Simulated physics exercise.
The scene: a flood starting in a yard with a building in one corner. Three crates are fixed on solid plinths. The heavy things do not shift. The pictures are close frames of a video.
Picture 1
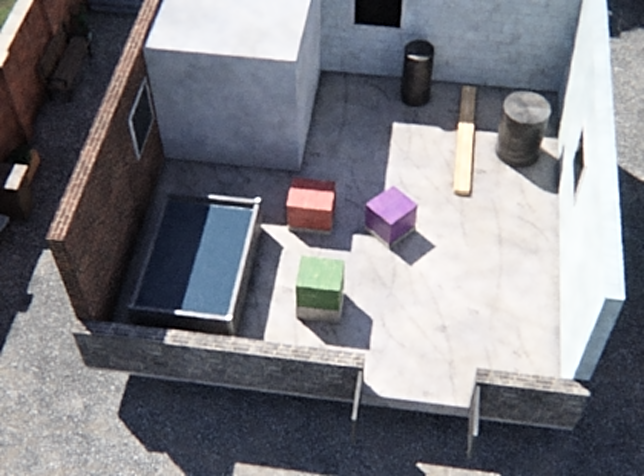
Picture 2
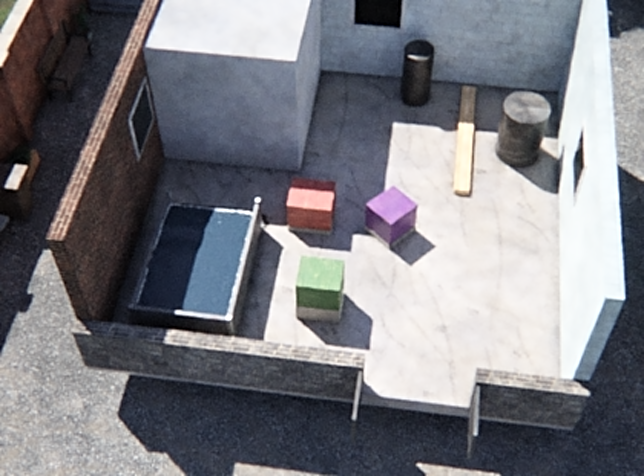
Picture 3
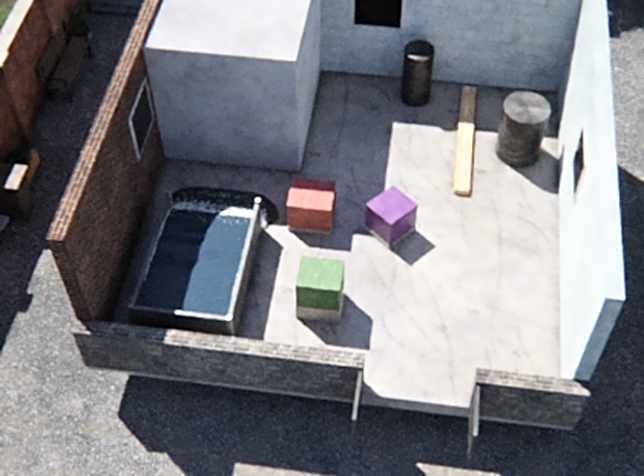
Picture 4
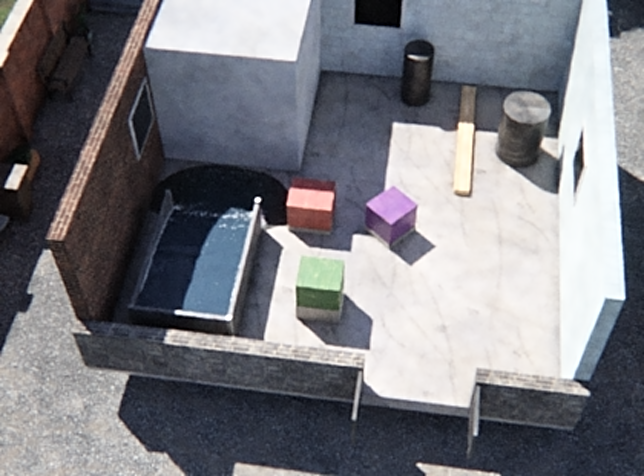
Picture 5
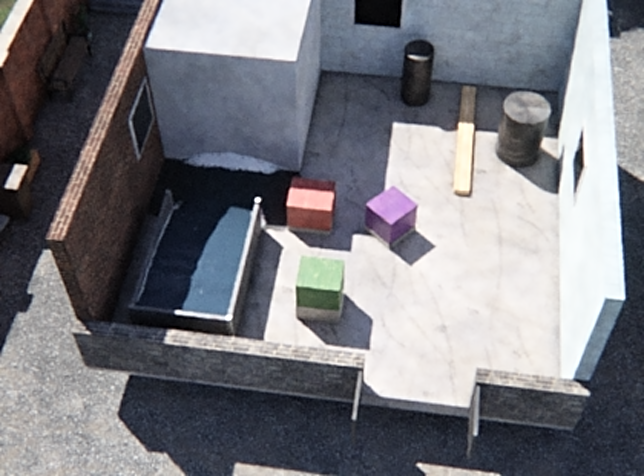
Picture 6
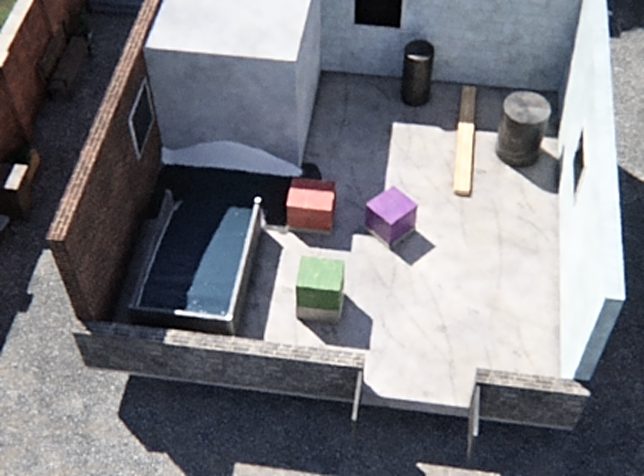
The footage shows a walled yard with colored boxes and a rectangular tank of water, whose far side opens; dark water pours out, spreads across the floor behind the tank, and reaches the pale building in the corner.
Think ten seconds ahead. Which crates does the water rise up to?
The purple crate is wetted; the green crate escapes dry; the red crate is wetted.
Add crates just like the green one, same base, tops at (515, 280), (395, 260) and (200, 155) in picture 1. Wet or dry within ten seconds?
One after the other: Escapes it, is safe, is wetted.
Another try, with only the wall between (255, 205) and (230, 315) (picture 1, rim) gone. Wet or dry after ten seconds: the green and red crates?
In short: Green crate is soaked; red crate is wetted.
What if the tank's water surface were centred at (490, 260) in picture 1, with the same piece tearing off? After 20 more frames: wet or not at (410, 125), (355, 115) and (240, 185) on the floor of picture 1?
In turn: Wet, flooded, not flooded.
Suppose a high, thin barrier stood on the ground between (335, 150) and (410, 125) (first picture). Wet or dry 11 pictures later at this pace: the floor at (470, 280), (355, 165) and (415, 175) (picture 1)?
In turn: No water, under water, covered.
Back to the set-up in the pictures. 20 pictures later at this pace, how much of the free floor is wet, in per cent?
I make it 50 per cent.
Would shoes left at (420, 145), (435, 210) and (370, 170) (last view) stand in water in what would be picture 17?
One after the other: Awash, under water, flooded.
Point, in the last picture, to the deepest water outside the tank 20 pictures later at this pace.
Close to (107, 337).
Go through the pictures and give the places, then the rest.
The first picture shows the tank at (198, 255) is whole and still.
In the second picture, the front is at a hidden place, out from the gap on the tank's far side.
In the third picture, water pours out on the tank's far side and has run to (273, 216).
In the fourth picture, water pours out on the tank's far side and has run to (164, 185).
In the fifth picture, water pours out on the tank's far side and has run to (172, 160).
In the sixth picture, water pours out on the tank's far side and has run to (311, 170).
A moment on, water covers 15 % of the floor; the purple crate not reached, the green crate not reached, the red crate water round its plinth.
Next, water covers 25 % of the floor; the purple crate water round its plinth, the green crate not reached, the red crate water round its plinth.
Then, water covers 50 % of the floor; the purple crate water round its plinth, the green crate water round its plinth, the red crate water round its plinth.
Later, water covers 85 % of the floor; the purple crate water round its plinth, the green crate water round its plinth, the red crate water round its plinth.
In the end, water covers 95 % of the floor; the purple crate was topped, the green crate stayed above the water, the red crate was topped.
